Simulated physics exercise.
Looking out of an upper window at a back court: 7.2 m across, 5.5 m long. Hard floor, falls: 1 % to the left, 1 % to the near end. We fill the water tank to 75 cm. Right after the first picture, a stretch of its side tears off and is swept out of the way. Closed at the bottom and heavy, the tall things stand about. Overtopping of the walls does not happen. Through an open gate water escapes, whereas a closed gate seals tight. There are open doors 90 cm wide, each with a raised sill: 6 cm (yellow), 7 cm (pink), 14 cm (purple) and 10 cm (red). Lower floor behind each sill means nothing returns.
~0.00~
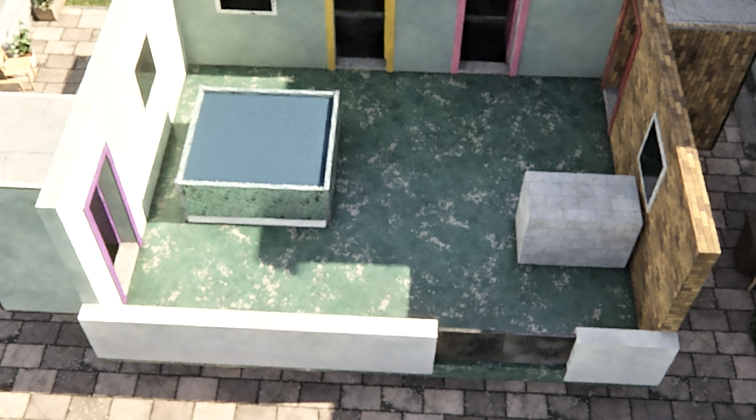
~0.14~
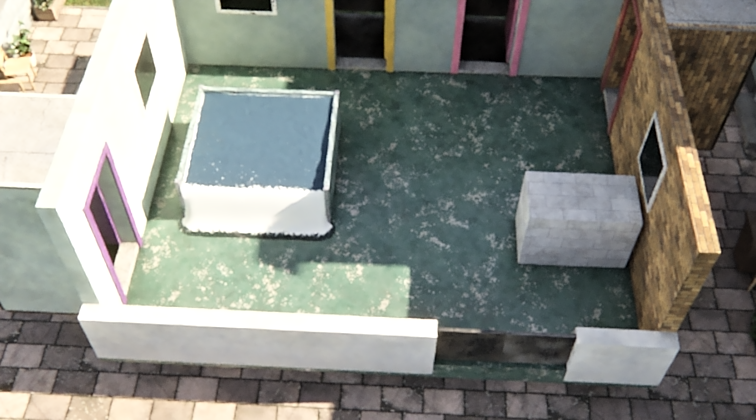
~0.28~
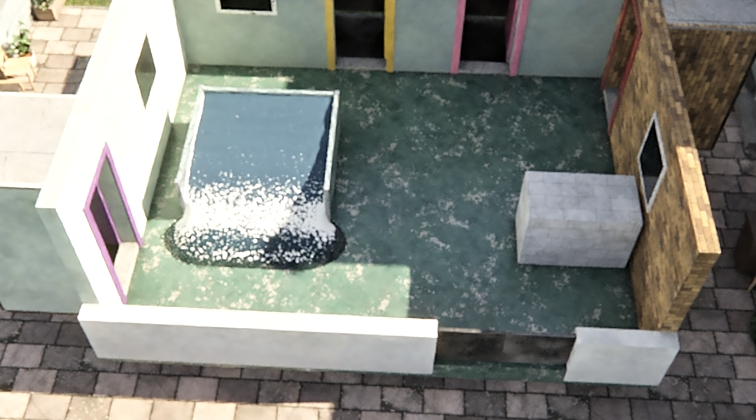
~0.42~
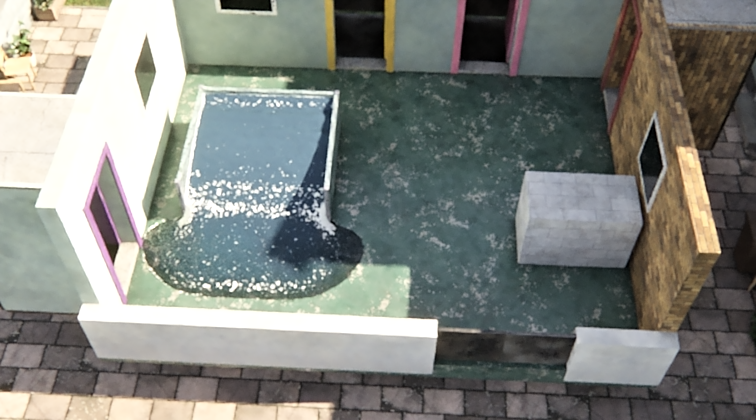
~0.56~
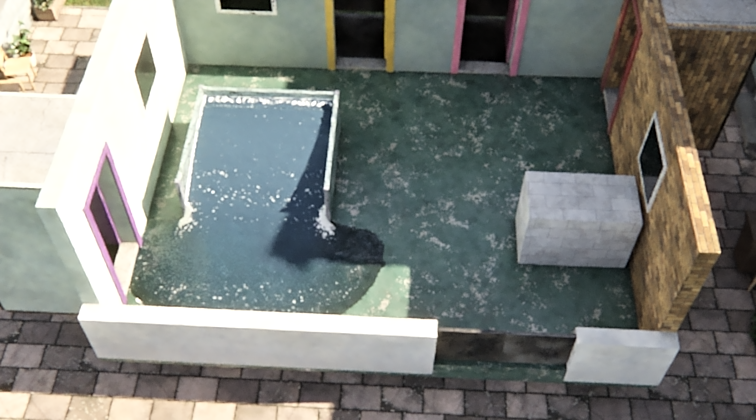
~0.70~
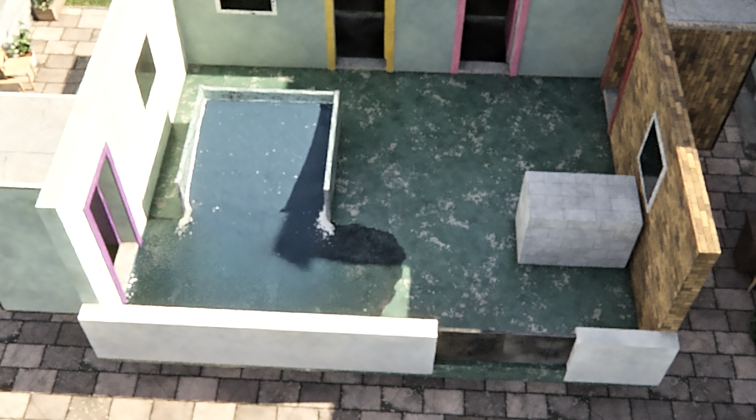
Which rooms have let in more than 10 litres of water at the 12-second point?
As I see it, the yellow door lets in a larger amount than the limit; the pink door lets in a smaller amount than the limit; the purple door lets in a larger amount than the limit; the red door lets in a smaller amount than the limit.
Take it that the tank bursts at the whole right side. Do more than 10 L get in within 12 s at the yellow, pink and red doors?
Door by door - yellow: Within bounds, pink: Out of bounds, red: Out of bounds.
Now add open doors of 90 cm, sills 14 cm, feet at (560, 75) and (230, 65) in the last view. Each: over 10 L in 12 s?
Door 1: Lower; door 2: Higher.
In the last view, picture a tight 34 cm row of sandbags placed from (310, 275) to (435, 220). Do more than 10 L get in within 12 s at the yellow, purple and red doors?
In that case yellow gets no more than allowed, purple gets more than allowed, red gets no more than allowed.
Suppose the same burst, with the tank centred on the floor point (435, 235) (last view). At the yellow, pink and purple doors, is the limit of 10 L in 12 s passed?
Yellow: Within limit; pink: Within limit; purple: Beyond limit.
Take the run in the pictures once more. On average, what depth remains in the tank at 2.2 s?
Depth, averaged: Around 20 centimetres.
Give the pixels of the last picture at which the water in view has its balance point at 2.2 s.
Roughly (265, 261) in the last picture.
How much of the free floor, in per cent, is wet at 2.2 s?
About 30 per cent.
After 1.4 s water covers 25 % of the floor and is deepest (59 cm) near (117, 334); yellow door not reached, pink door not reached, purple door 17 cm at the sill, 0 L in, red door not reached.
After 2.2 s water covers 30 % of the floor and is deepest (49 cm) near (117, 334); yellow door not reached, pink door not reached, purple door 33 cm at the sill, 60 L in, red door not reached.
After 3.5 s water covers 55 % of the floor and is deepest (32 cm) near (634, 312); yellow door not reached, pink door not reached, purple door 27 cm at the sill, 169 L in, red door not reached.
After 7.0 s water covers 90 % of the floor and is deepest (17 cm) near (376, 346); yellow door 3 cm at the sill, 0 L in, pink door 7 cm at the sill, 0 L in, purple door 10 cm at the sill, 213 L in, red door 5 cm at the sill, 0 L in.
After 12.0 s water covers 100 % of the floor and is deepest (14 cm) near (117, 334); yellow door 6 cm at the sill, 26 L in, pink door 7 cm at the sill, 3 L in, purple door 13 cm at the sill, 216 L in, red door 5 cm at the sill, 0 L in.
